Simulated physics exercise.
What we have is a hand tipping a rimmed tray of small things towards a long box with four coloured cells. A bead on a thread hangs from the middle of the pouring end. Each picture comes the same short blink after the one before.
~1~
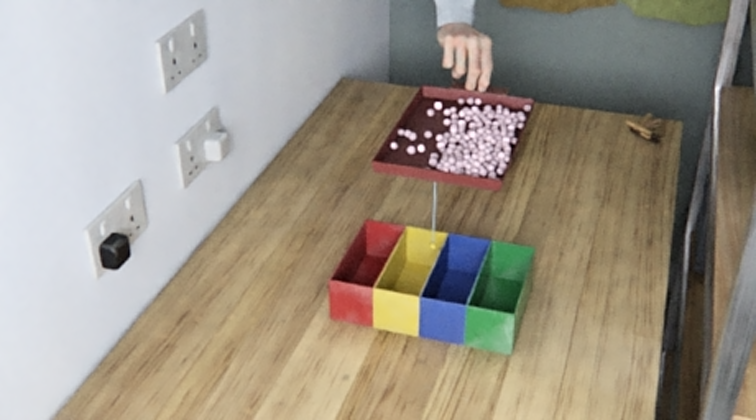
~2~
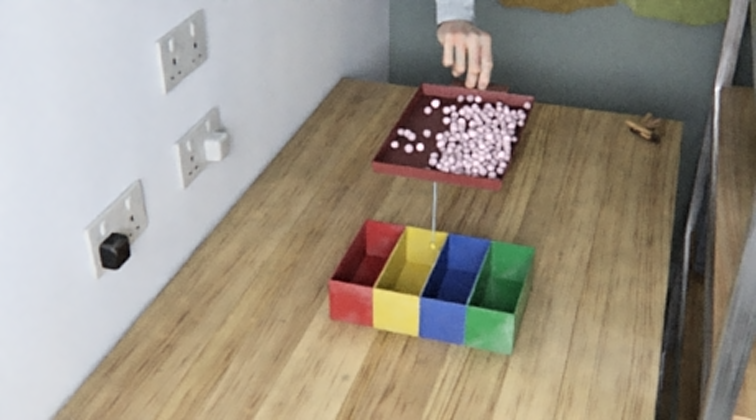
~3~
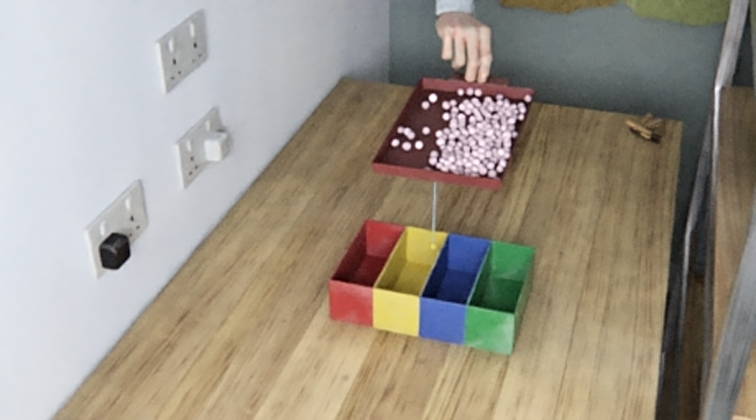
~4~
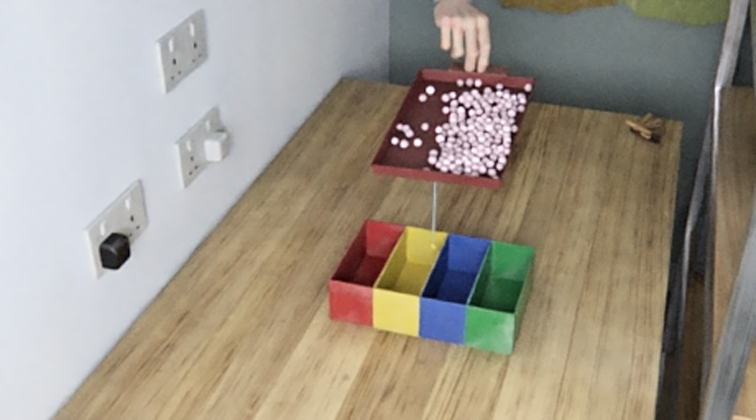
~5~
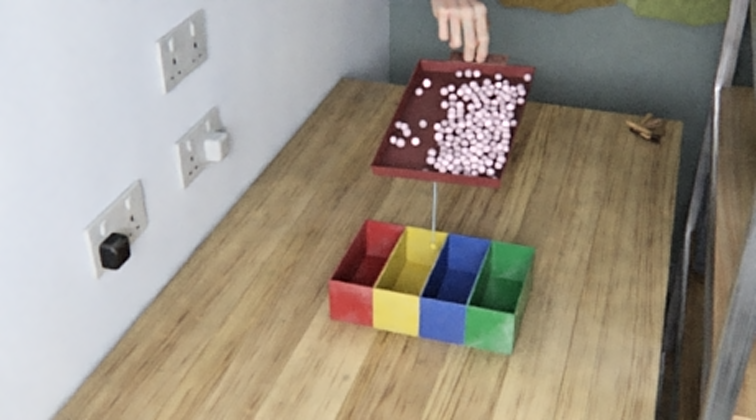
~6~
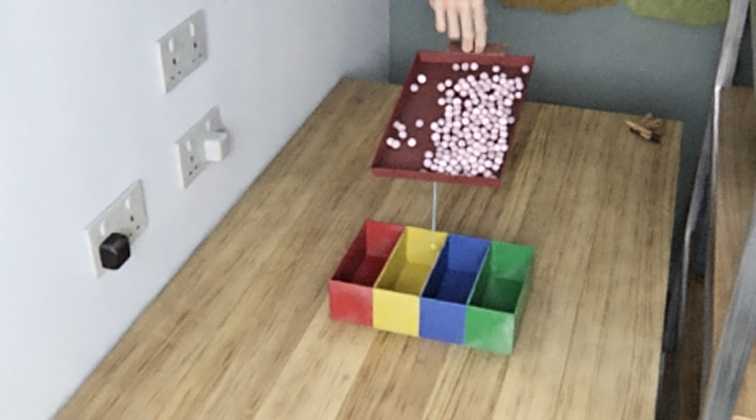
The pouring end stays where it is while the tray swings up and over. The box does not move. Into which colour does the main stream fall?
Most goes to the red cell.
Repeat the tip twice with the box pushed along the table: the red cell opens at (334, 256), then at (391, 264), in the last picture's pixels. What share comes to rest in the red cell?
Near 10 % and 50 %.
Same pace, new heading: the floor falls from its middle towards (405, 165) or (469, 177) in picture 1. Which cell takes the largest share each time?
In turn: That red cell; the cell in green.
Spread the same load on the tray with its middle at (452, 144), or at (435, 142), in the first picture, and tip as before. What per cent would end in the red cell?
In turn 40 and 60 in a hundred.
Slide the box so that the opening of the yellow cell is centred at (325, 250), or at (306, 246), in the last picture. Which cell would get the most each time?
In turn: The blue cell; the green one.
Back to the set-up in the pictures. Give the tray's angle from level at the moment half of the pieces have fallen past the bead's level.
Near 90 degrees.
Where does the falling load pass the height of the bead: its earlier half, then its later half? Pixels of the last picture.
Around (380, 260) and then (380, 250).
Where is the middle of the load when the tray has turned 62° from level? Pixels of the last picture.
Roughly at (421, 152).
Shortly afterwards, tray tipped steeply; all but a few on the tray; only a few in the red cell; a little falling or outside the box.
Next, tray tipped past a quarter turn; a little on the tray; near a third in the red cell; near a quarter in the yellow cell; a little in the blue cell; only a few in the green cell; near a quarter falling or outside the box.
Some moments later, tray tipped past a quarter turn; near half in the red cell; near a quarter in the yellow cell; a little in the blue cell; only a few in the green cell; a little falling or outside the box.
In the end, tray tipped past a quarter turn; near half in the red cell; near a quarter in the yellow cell; a little in the blue cell; only a few in the green cell; a little outside the box.
